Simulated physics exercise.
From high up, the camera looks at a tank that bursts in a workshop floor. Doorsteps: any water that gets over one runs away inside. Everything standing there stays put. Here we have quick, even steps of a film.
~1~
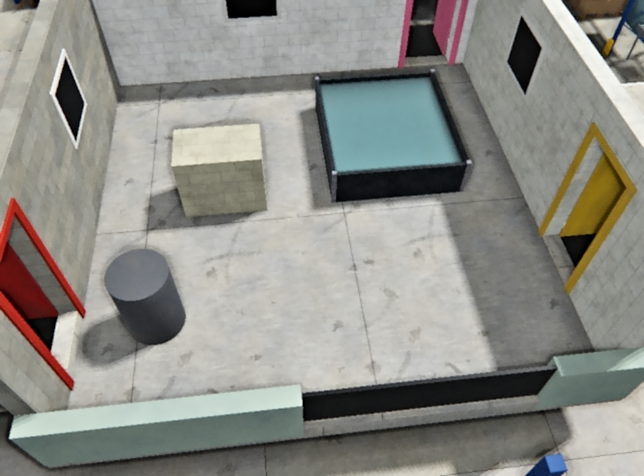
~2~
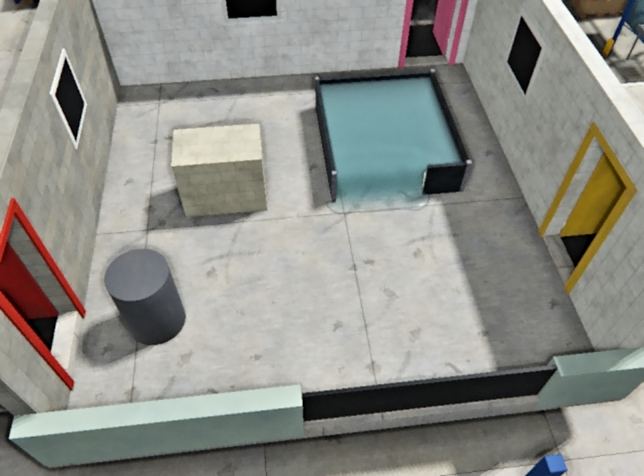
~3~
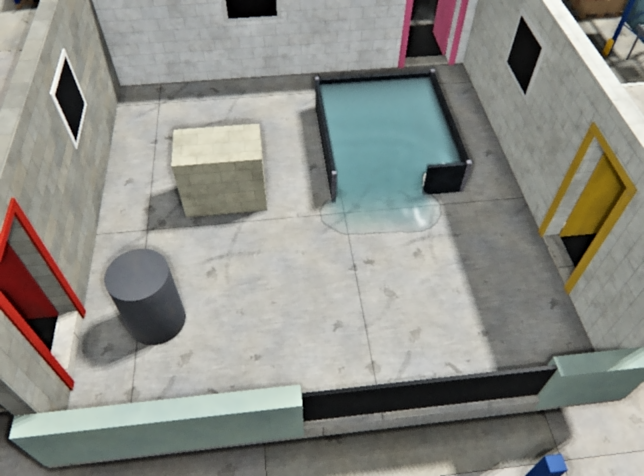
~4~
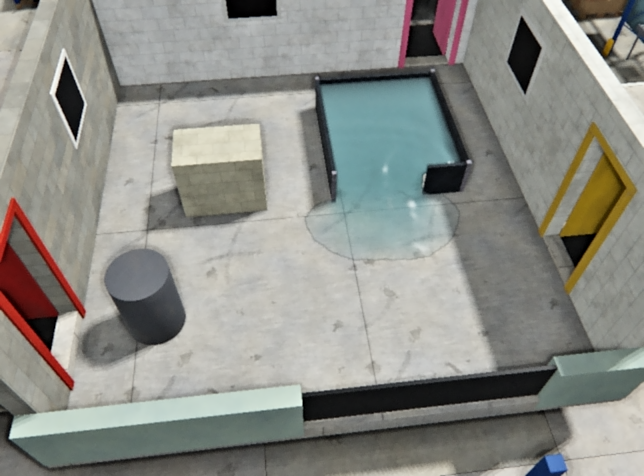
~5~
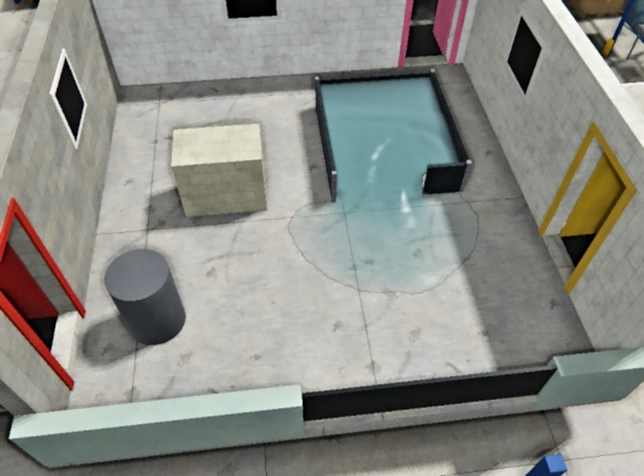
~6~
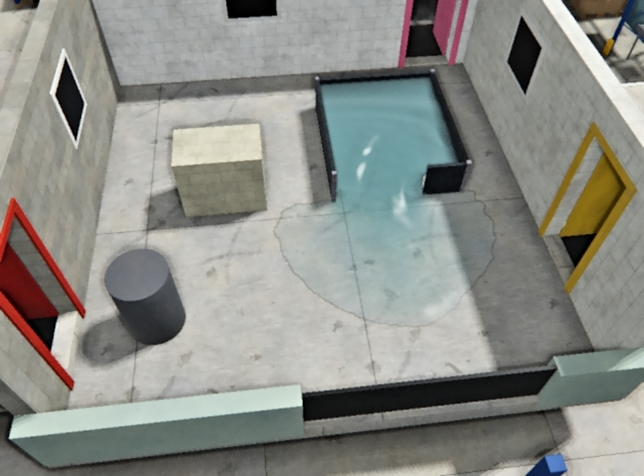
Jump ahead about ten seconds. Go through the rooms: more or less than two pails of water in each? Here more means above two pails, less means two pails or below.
Red door: Less; yellow door: More; pink door: More.
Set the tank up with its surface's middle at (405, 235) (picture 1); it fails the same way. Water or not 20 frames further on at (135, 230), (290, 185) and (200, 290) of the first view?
Soaked, bone-dry, soaked.
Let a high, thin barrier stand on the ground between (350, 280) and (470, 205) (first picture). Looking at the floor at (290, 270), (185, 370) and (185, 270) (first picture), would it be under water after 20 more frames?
Taking them in order, I'd say soaked, soaked and soaked.
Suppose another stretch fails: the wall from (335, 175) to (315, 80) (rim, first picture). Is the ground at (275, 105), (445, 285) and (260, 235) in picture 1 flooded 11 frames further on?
First soaked through, second kept bare, third soaked through.
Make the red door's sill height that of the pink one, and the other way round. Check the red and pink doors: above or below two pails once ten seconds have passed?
The red door overshoots the limit, while the pink door falls short of it.
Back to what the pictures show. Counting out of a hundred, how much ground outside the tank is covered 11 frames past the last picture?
I'd guess some 35 per cent.
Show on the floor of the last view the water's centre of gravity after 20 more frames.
It is near (370, 254).
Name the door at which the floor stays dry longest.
That would be the one in pink.
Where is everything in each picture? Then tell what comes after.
The first picture shows the tank at (387, 122) is whole and still.
In the second picture, water pours out at (380, 189) and has run to (334, 206).
In the third picture, water pours out at (380, 190) and has run to (328, 218).
In the fourth picture, the front is at (428, 251), out from the gap at (380, 190).
In the fifth picture, water pours out at (379, 191) and has run to (421, 286).
In the sixth picture, water pours out at (380, 190) and has run to (429, 316).
A moment on, water covers 25 % of the floor; the red door not reached, the yellow door not reached, the pink door not reached.
Next, water covers 35 % of the floor; the red door not reached, the yellow door wet at the sill, nothing in, the pink door not reached.
Then, water covers 45 % of the floor; the red door wet at the sill, nothing in, the yellow door wet at the sill, nothing in, the pink door not reached.
Later, water covers 70 % of the floor; the red door wet at the sill, nothing in, the yellow door under two buckets in, the pink door not reached.
In the end, water covers 90 % of the floor; the red door wet at the sill, nothing in, the yellow door over two buckets in, the pink door over two buckets in.
